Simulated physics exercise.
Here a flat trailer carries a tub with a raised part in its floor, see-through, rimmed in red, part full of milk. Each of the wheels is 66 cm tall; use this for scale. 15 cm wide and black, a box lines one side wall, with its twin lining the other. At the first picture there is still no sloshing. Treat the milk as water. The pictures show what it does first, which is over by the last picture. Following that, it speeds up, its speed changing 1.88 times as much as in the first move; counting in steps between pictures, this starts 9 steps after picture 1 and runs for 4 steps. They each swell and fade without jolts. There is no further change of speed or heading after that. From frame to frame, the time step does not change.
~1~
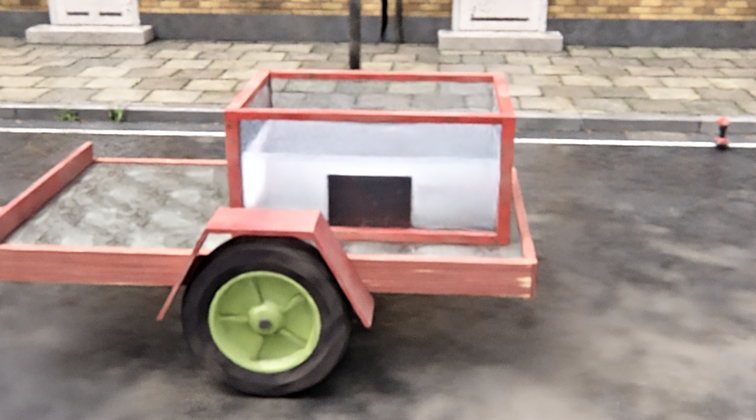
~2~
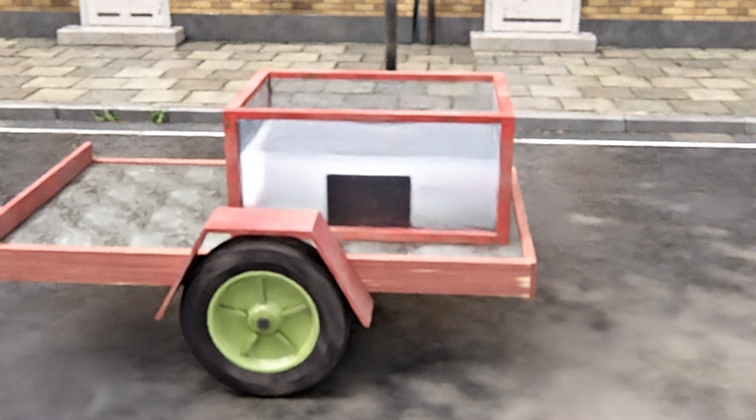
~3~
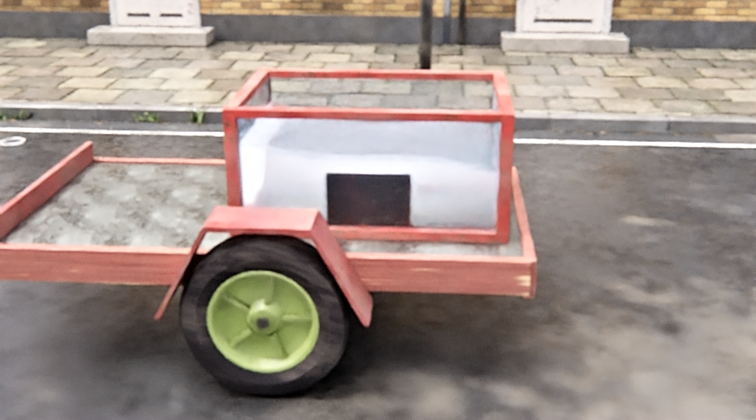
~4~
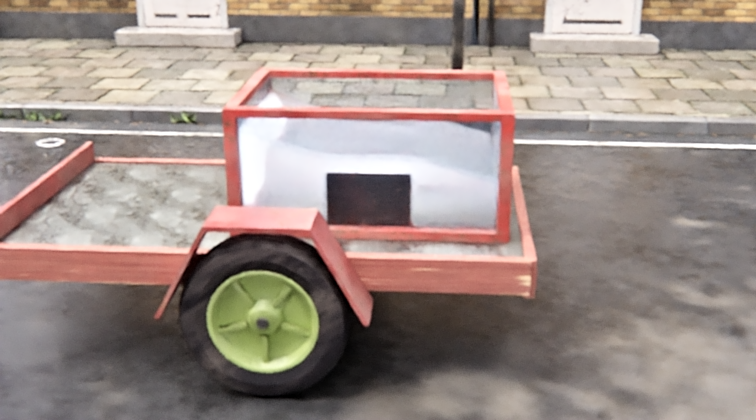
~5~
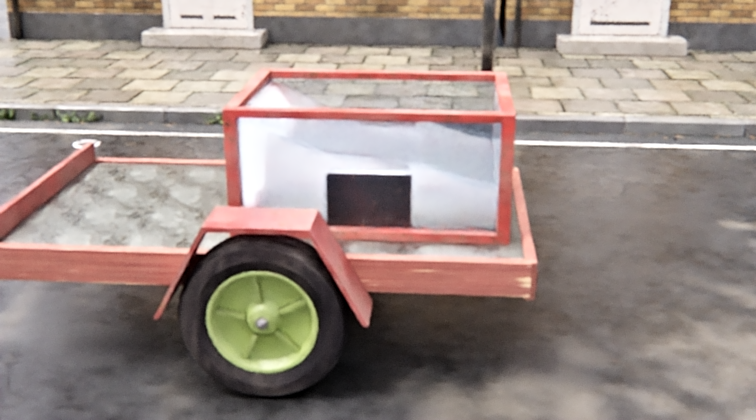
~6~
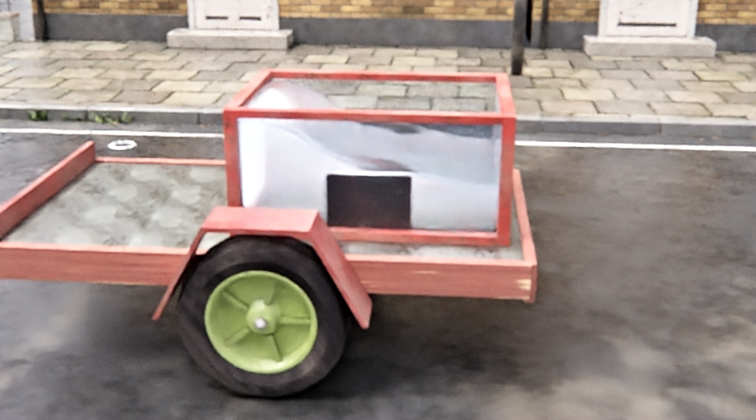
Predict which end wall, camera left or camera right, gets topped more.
The right wall.
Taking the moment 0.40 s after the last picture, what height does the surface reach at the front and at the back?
Approx. 32 cm front, approx. 28 cm back.
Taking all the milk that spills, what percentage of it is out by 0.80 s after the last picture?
About 0 percent at that moment.
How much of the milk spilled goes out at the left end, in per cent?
It comes to about 10 per cent of the spill.
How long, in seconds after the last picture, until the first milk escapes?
That happens at some 1.0 s.
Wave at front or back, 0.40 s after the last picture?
Towards the fore end.
Then, 0.40 s after the last picture, front 32 cm, middle 34 cm, back 28 cm above the lowest part of the floor; no loss so far.
Then, 0.80 s after the last picture, front 12 cm, middle 26 cm, back 66 cm above the lowest part of the floor; no loss so far.
Then, 1.30 s after the last picture, front 15 cm, middle 31 cm, back 36 cm above the lowest part of the floor; the loss stands at 8 per cent, over the right end.
Then, 3.78 s after the last picture, the loss stands at 9 per cent, over the right end, a little elsewhere; the left end has passed 1 per cent and the right end 7.
